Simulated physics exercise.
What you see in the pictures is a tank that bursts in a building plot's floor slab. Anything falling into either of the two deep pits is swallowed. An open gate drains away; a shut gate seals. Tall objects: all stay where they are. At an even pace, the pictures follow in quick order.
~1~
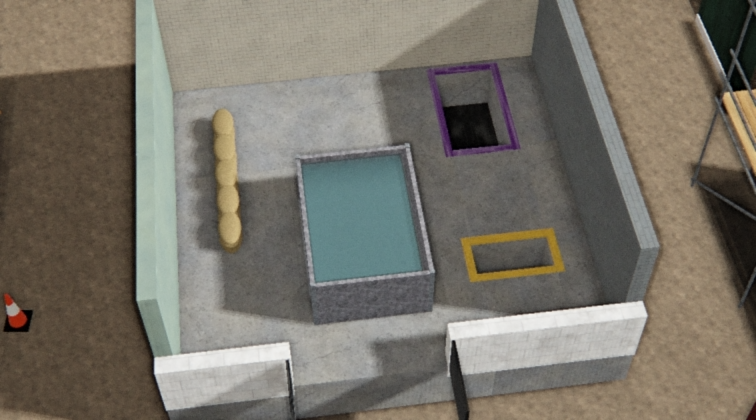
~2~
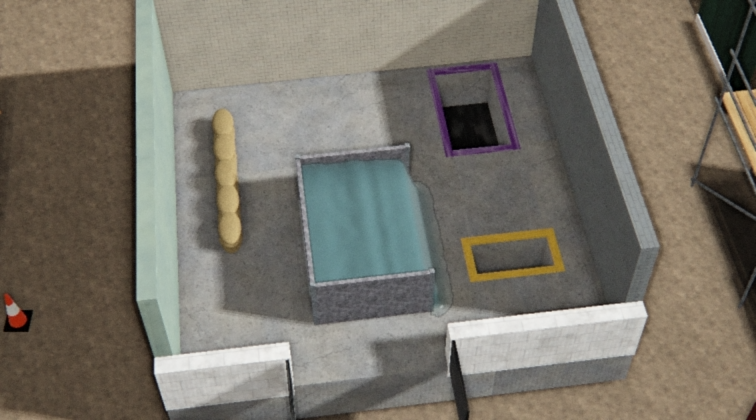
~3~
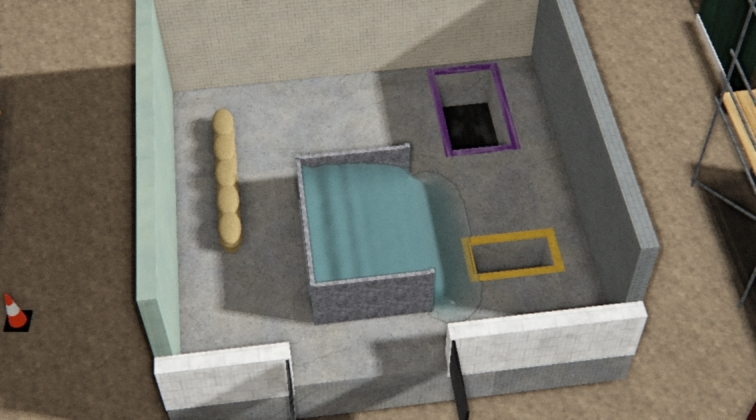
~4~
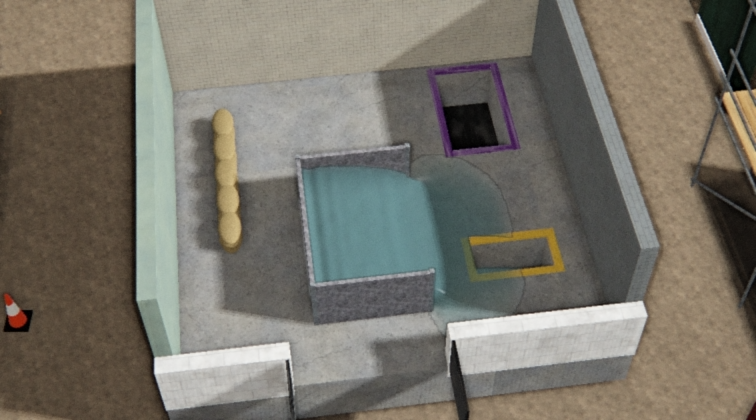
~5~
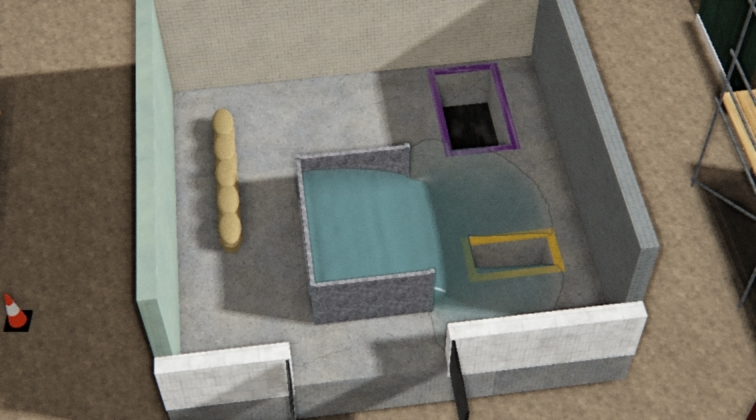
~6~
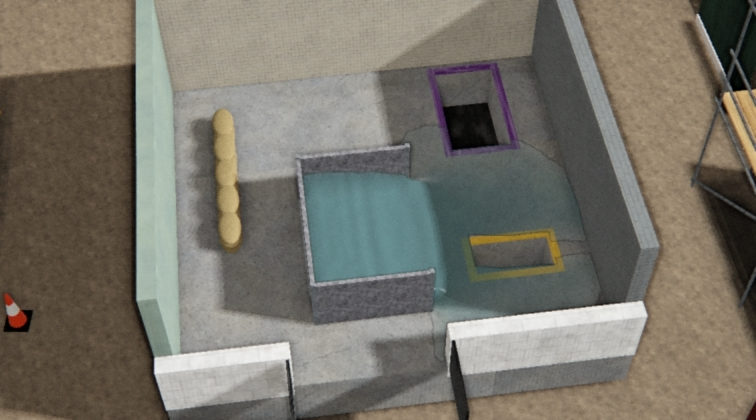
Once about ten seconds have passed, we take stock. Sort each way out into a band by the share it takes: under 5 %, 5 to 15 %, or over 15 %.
Shares: The gate takes under 5 %; the purple pit takes over 15 %; the yellow pit takes over 15 %.
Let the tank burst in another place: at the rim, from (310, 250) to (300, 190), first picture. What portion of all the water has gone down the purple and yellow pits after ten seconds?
Result - purple: 25 %; yellow: 6 %.
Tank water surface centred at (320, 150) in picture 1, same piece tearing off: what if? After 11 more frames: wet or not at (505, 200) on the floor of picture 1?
Outcome at the given point: Swamped.
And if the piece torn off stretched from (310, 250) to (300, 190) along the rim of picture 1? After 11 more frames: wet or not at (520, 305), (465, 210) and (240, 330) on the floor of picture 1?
Unsoaked, then unsoaked, then soaked.
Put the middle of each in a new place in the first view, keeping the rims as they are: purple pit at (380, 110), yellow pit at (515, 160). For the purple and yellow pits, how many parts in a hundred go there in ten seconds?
Purple gets 8 in a hundred; yellow gets 45 in a hundred.
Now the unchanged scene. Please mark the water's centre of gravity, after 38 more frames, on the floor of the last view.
I'd say near (437, 243).
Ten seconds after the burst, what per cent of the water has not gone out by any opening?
That comes to around 16 in a hundred.
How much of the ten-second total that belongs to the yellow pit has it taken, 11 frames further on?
About 45 per cent.
A moment on, water covers 30 % of the floor; the gate 0 %, the purple pit 2 %, the yellow pit 16 %.
Next, water covers 35 % of the floor; the gate 0 %, the purple pit 6 %, the yellow pit 26 %.
Then, water covers 40 % of the floor; the gate 0 %, the purple pit 14 %, the yellow pit 39 %.
Later, water covers 45 % of the floor; the gate 1 %, the purple pit 22 %, the yellow pit 50 %.
In the end, water covers 50 % of the floor; the gate 3 %, the purple pit 26 %, the yellow pit 56 %.
